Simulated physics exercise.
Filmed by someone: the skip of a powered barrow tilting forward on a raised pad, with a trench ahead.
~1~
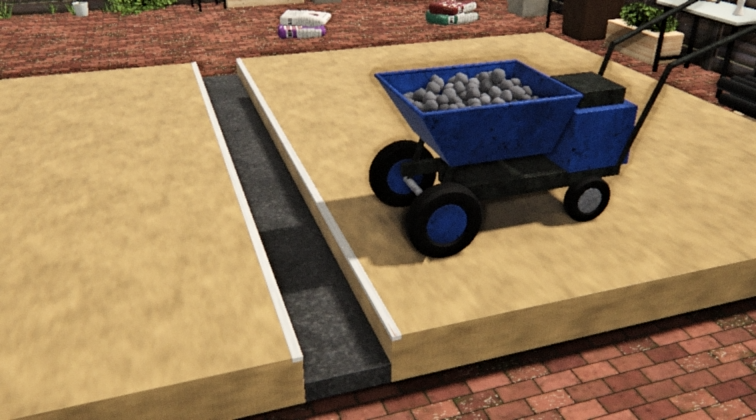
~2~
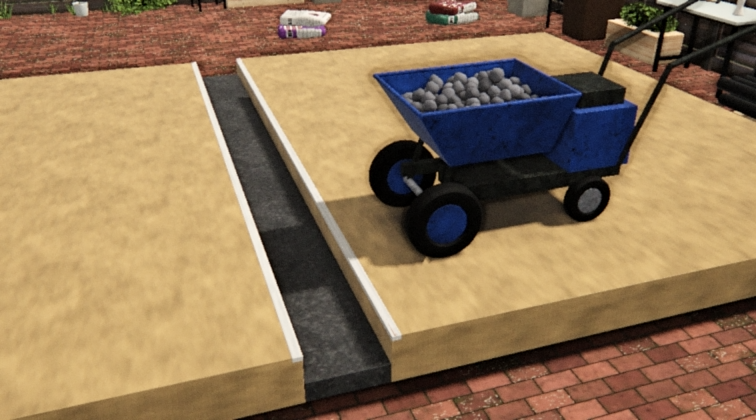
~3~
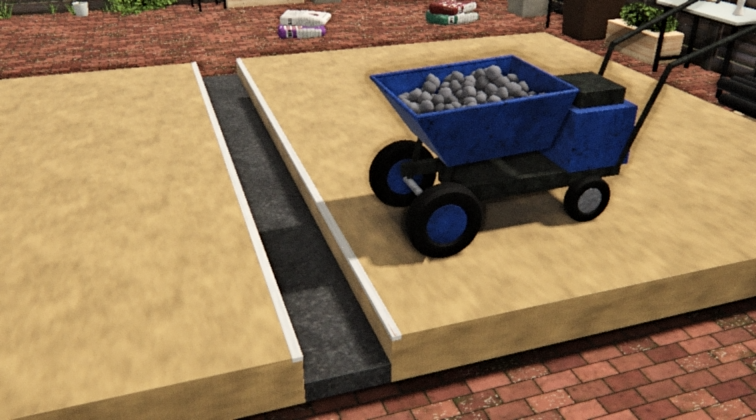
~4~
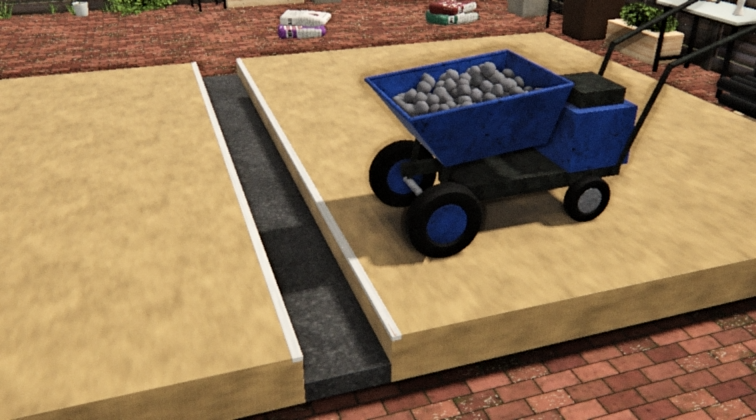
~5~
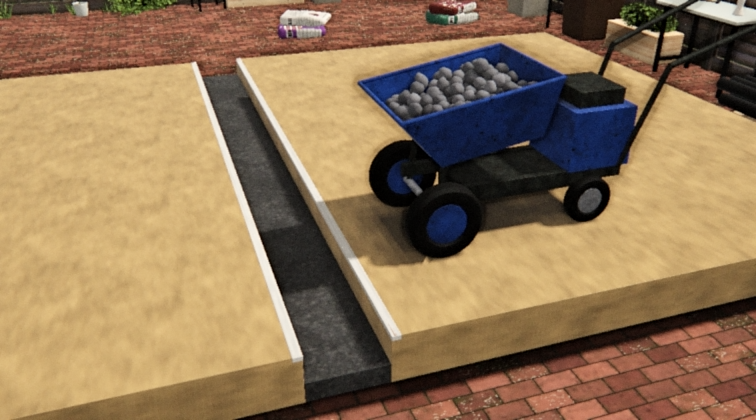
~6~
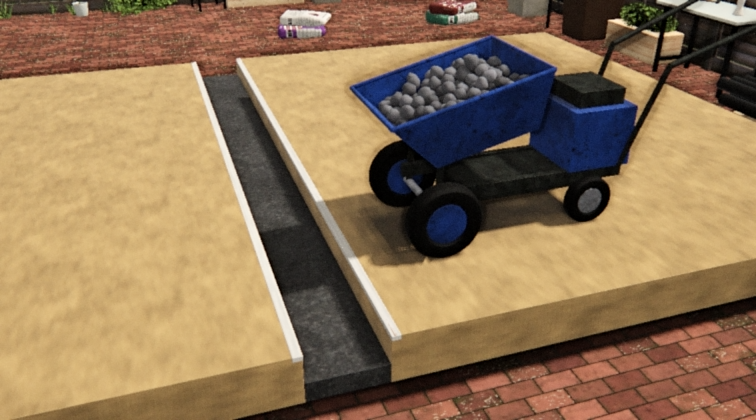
At first, a blue wheeled barrow heaped with round grey cobbles stands on a raised, sandy-coloured pad, its skip level, to the right of a shallow dark trench. Then the skip gradually tilts forward a little, its front lip dipping toward the left and its back rising, while the wheels stay put.
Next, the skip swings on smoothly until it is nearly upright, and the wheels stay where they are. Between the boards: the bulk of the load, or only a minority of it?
Exceeds half.
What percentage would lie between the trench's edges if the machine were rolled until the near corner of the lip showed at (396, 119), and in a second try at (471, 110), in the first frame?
The first stop gives 50 per cent; the second gives 90 per cent.
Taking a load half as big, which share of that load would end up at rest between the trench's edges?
Around 90 %.
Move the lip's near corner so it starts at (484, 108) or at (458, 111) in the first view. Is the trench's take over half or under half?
A majority at the first place, then a majority at the second.
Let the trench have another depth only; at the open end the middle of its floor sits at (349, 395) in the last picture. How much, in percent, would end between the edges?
I'd put it at some 80 in a hundred.
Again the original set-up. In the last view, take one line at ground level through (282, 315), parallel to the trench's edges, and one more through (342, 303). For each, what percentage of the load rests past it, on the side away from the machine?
That's 30 in a hundred for the first and 80 in a hundred for the second.
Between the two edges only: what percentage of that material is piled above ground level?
Around 15 per cent.
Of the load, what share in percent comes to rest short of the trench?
Around 0 %.
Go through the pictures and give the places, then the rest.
Lip of the skip at (422, 115), level; top of the load at (485, 100), round cobbles; first edge of the trench at (374, 296); far edge at (282, 314), the trench over half as wide as the skip, and shallow for its width, in the first picture.
Lip of the skip at (420, 116), level; top of the load at (484, 99), in the second picture.
Lip of the skip at (416, 118), tipped barely; top of the load at (481, 97), in the third picture.
Lip of the skip at (410, 121), tipped a little; top of the load at (486, 87), in the fourth picture.
Lip of the skip at (402, 125), tipped a little; top of the load at (480, 83), in the fifth picture.
Lip of the skip at (393, 130), tipped a little; top of the load at (487, 82); first edge of the trench at (374, 296); far edge at (282, 314), in the sixth picture.
Soon, skip tipped steeply; all in the skip.
A while on, skip tipped steeply; most in the skip; a small part in or heaped over the trench; a stray few beyond it; a small part falling.
Towards the end, skip tipped right over; about a quarter in the skip; about half in or heaped over the trench; about a quarter beyond it; a stray few falling.
Finally, skip tipped right over; most in or heaped over the trench; about a quarter beyond it.
